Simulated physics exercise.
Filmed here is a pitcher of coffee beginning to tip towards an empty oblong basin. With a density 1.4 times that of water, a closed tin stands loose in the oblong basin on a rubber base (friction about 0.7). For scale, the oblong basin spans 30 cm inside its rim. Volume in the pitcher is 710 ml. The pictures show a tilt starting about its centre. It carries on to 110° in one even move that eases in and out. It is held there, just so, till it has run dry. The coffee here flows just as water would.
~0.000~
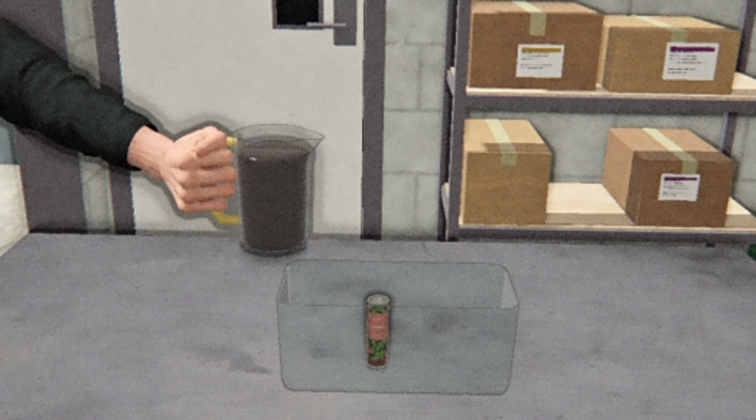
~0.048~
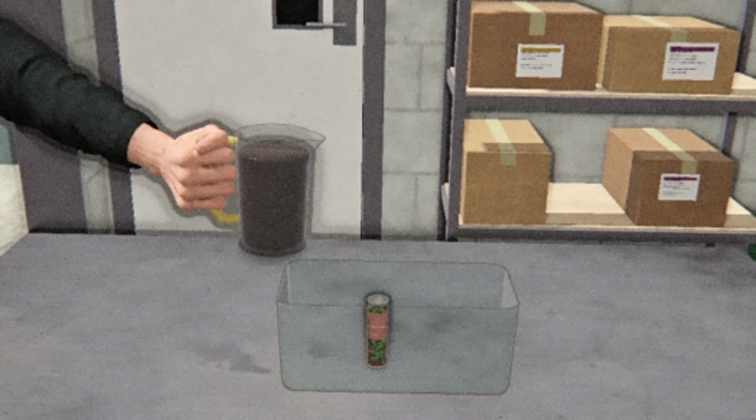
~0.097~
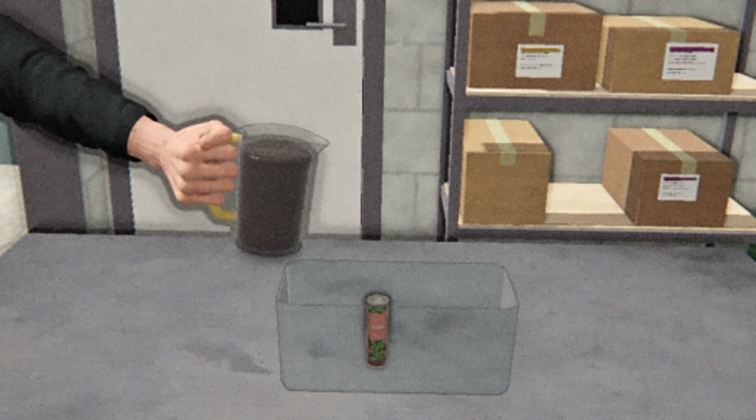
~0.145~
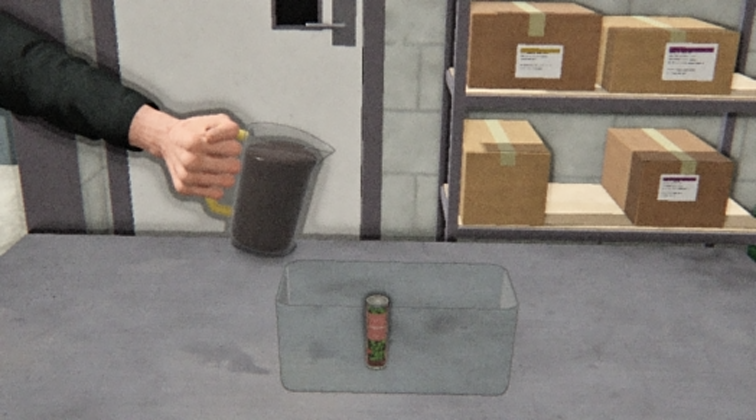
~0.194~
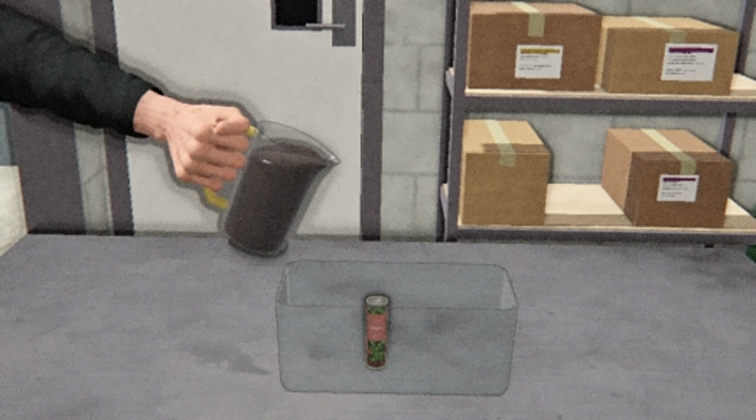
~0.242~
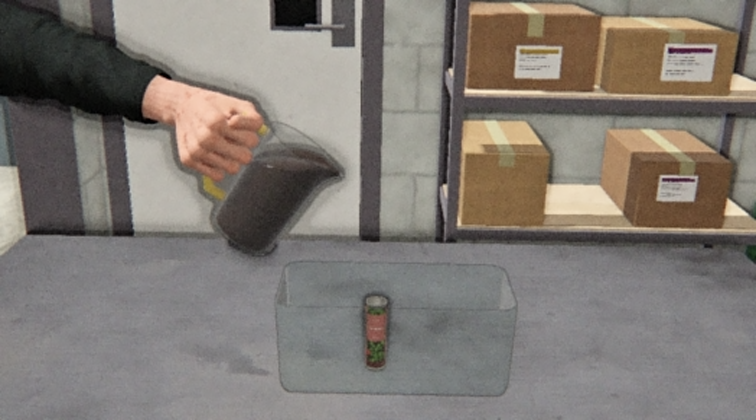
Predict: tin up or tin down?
It will come down.
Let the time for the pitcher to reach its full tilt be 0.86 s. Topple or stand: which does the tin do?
It tumbles over, then.
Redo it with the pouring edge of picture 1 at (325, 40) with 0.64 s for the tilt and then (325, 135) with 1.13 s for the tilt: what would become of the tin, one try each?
First it stays on its base; then it tips over.
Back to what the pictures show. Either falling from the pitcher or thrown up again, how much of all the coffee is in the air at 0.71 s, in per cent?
About 14 percent.
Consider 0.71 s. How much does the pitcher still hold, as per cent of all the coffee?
18 per cent or so.
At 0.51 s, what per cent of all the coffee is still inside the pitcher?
Still held: Roughly 64 % of the total.
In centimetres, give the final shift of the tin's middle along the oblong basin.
Net tin displacement: Roughly 8.0 cm.
By 0.51 s the tilt is 99° and 64 per cent is still to pour; the tin stands where it began.
By 0.71 s the tilt is 110° and 18 per cent is still to pour; the tin leans 7°.
By 0.92 s the tilt is 110° and 2 per cent is still to pour; the tin lies on its side.
By 1.14 s the tilt is 110° and 0 per cent is still to pour; the tin lies on its side.
At rest the tin lies on its side.
